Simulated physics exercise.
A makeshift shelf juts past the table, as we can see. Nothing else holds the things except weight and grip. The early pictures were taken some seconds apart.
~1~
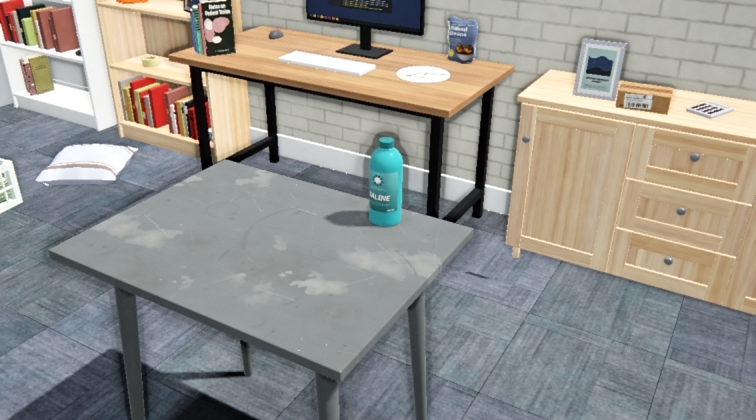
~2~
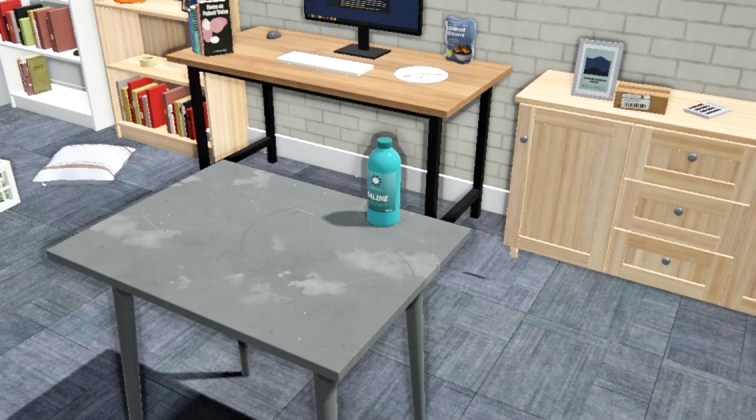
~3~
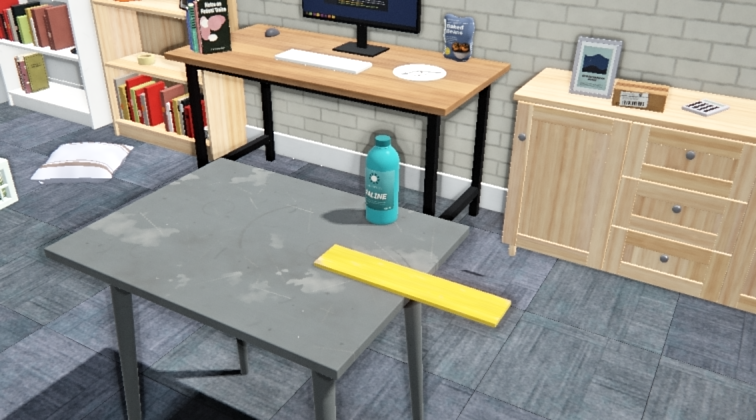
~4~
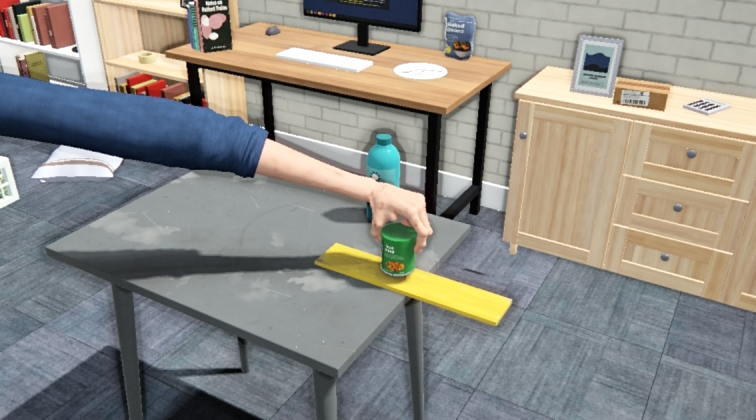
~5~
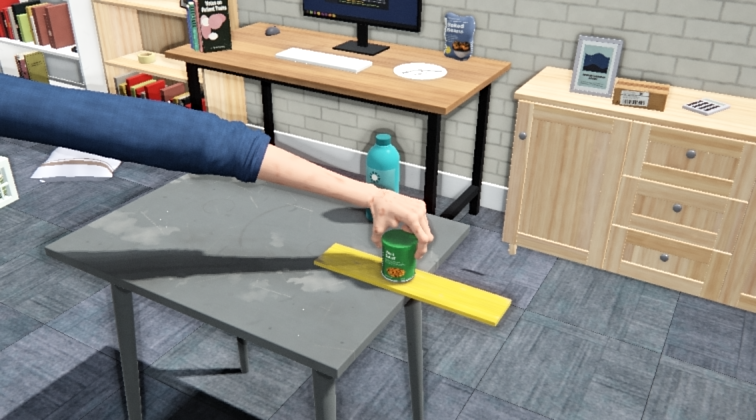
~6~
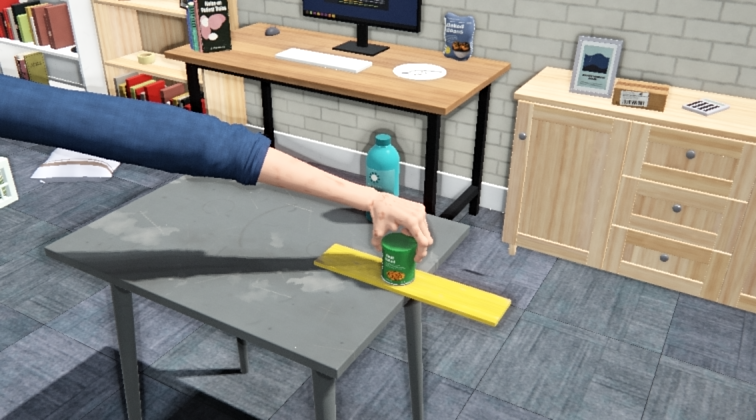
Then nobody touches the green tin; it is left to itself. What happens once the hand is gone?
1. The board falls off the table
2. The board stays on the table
Option 2: The board stays on the table.
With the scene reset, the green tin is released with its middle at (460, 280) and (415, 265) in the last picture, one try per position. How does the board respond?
Result 1: Falls; result 2: Stable.
Then, 0.30 s on from there, no change.
Then, 0.80 s on from there, green tin resting near (399, 259).
In the end, all 3 unmoved. At the end, from the last picture's camera, green tin near (399, 259). The board keeps its balance.
